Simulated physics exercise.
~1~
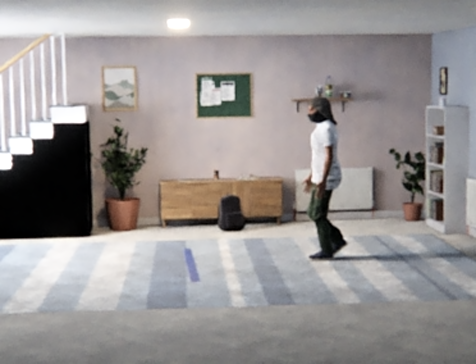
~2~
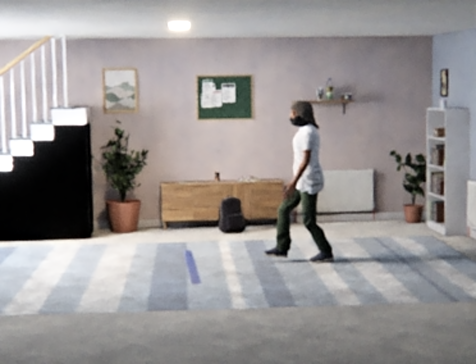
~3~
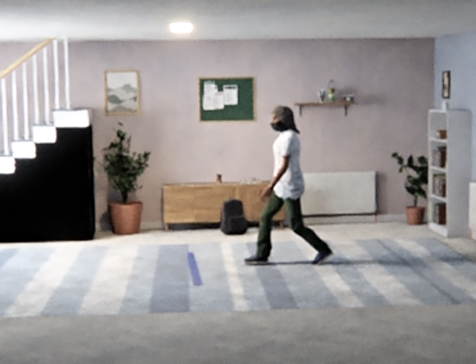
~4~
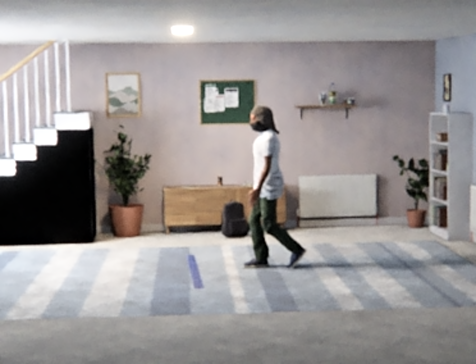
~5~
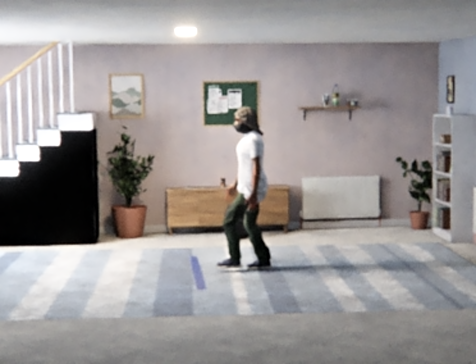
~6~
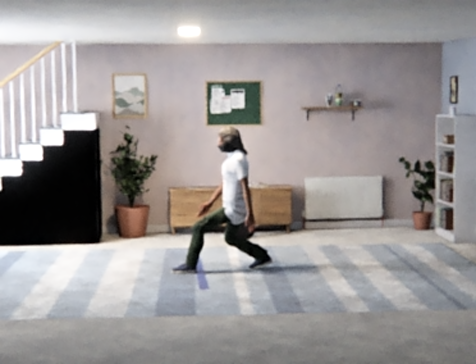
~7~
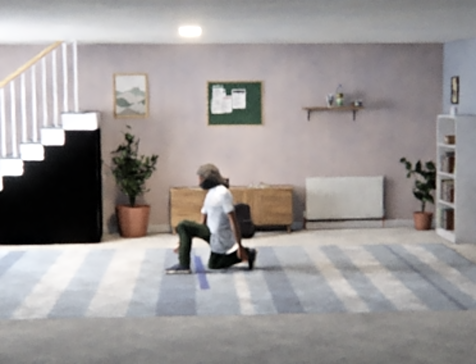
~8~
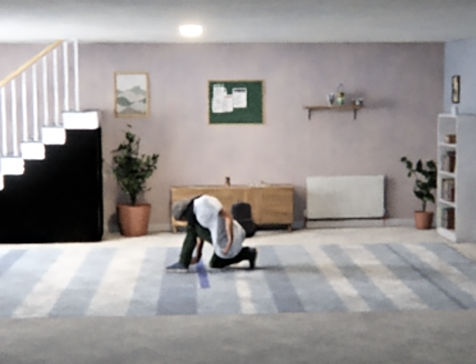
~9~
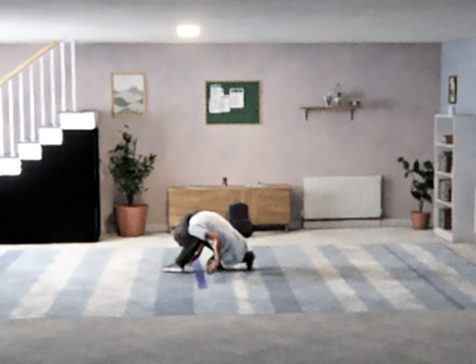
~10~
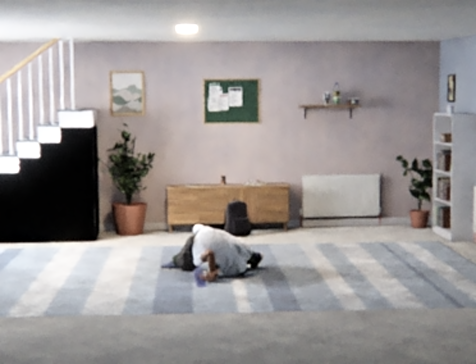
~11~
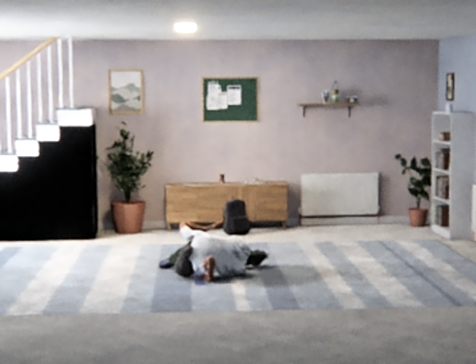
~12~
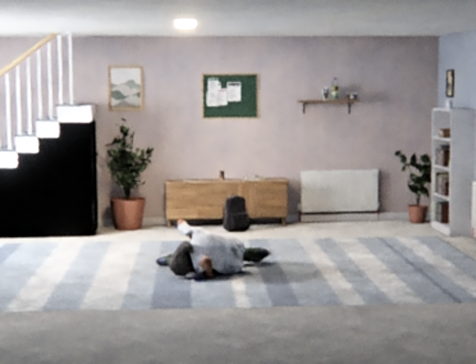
In a basement room, a person in a white shirt walks left, kneels by blue tape, folds forward and ends lying on the rug.
